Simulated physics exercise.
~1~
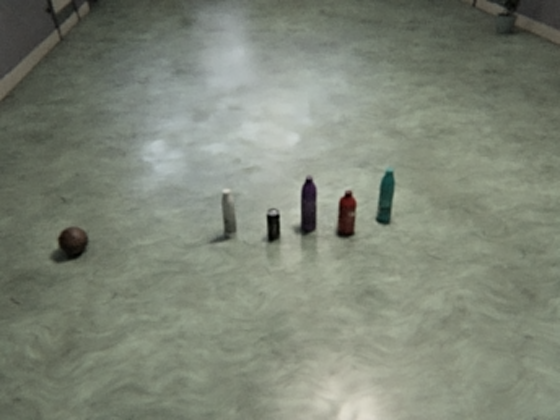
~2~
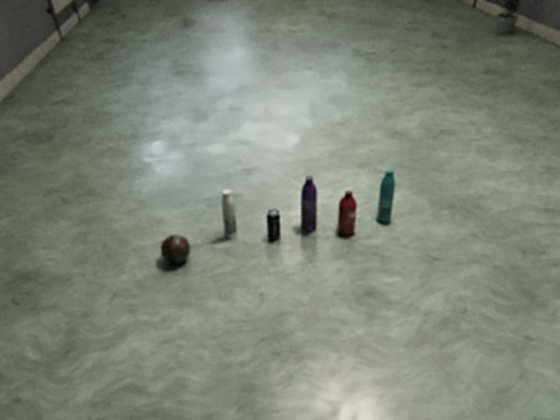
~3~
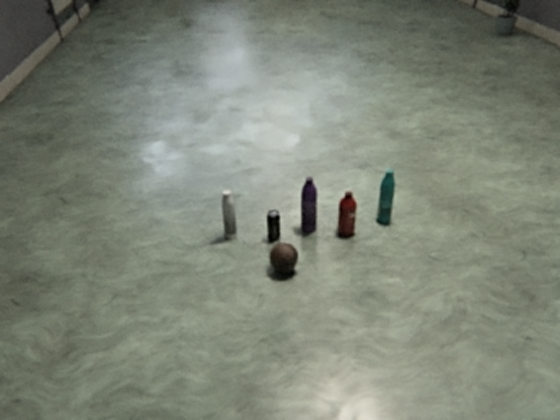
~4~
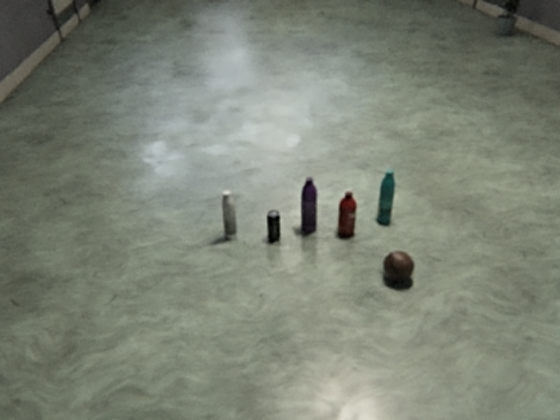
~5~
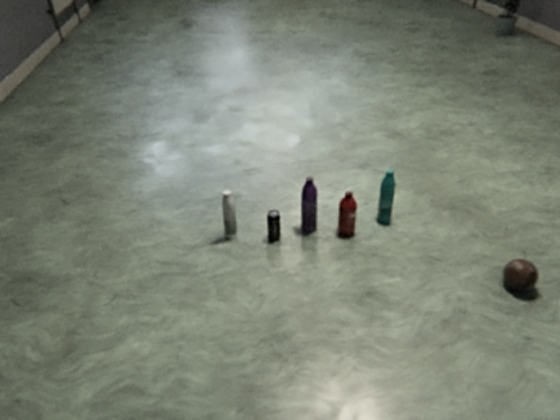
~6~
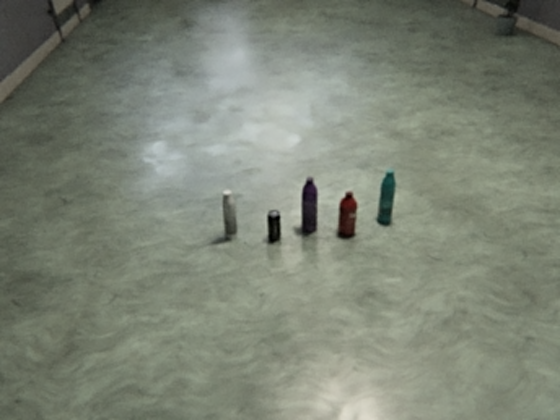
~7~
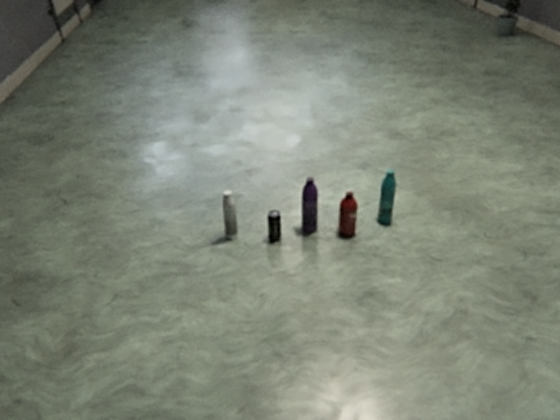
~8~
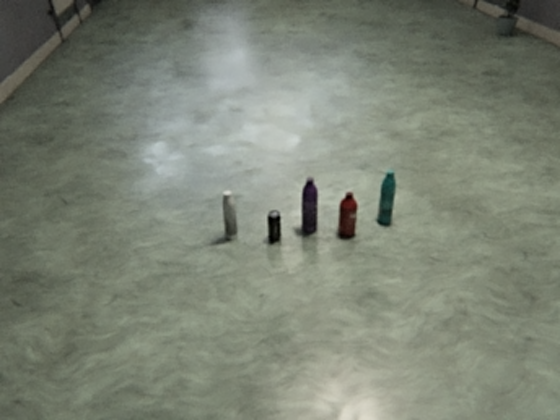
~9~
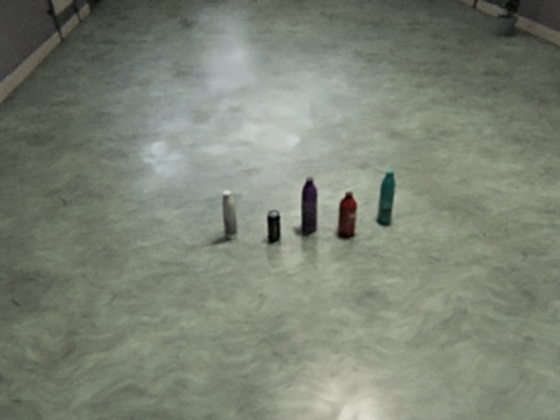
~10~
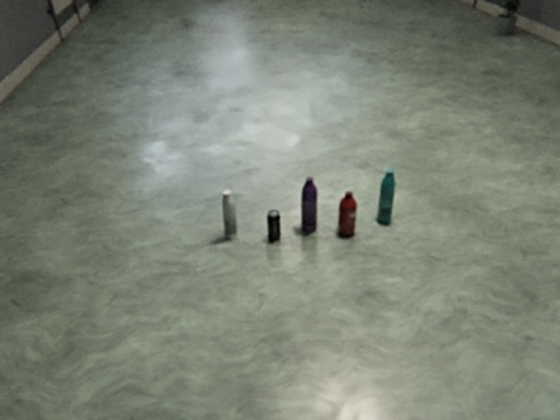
The clip opens on a pale, marbled greenish floor where five upright items stand in a loose cluster, a white bottle, a small black can, a purple bottle, a red bottle and a turquoise bottle, with a brown ball off to their left. The ball rolls to the right, drawing close to the white bottle. It passes in front of the black can and the purple bottle without knocking anything over. It carries on beyond the red and turquoise bottles toward the right edge, then leaves the view. All five items remain standing in their places as the clip ends.
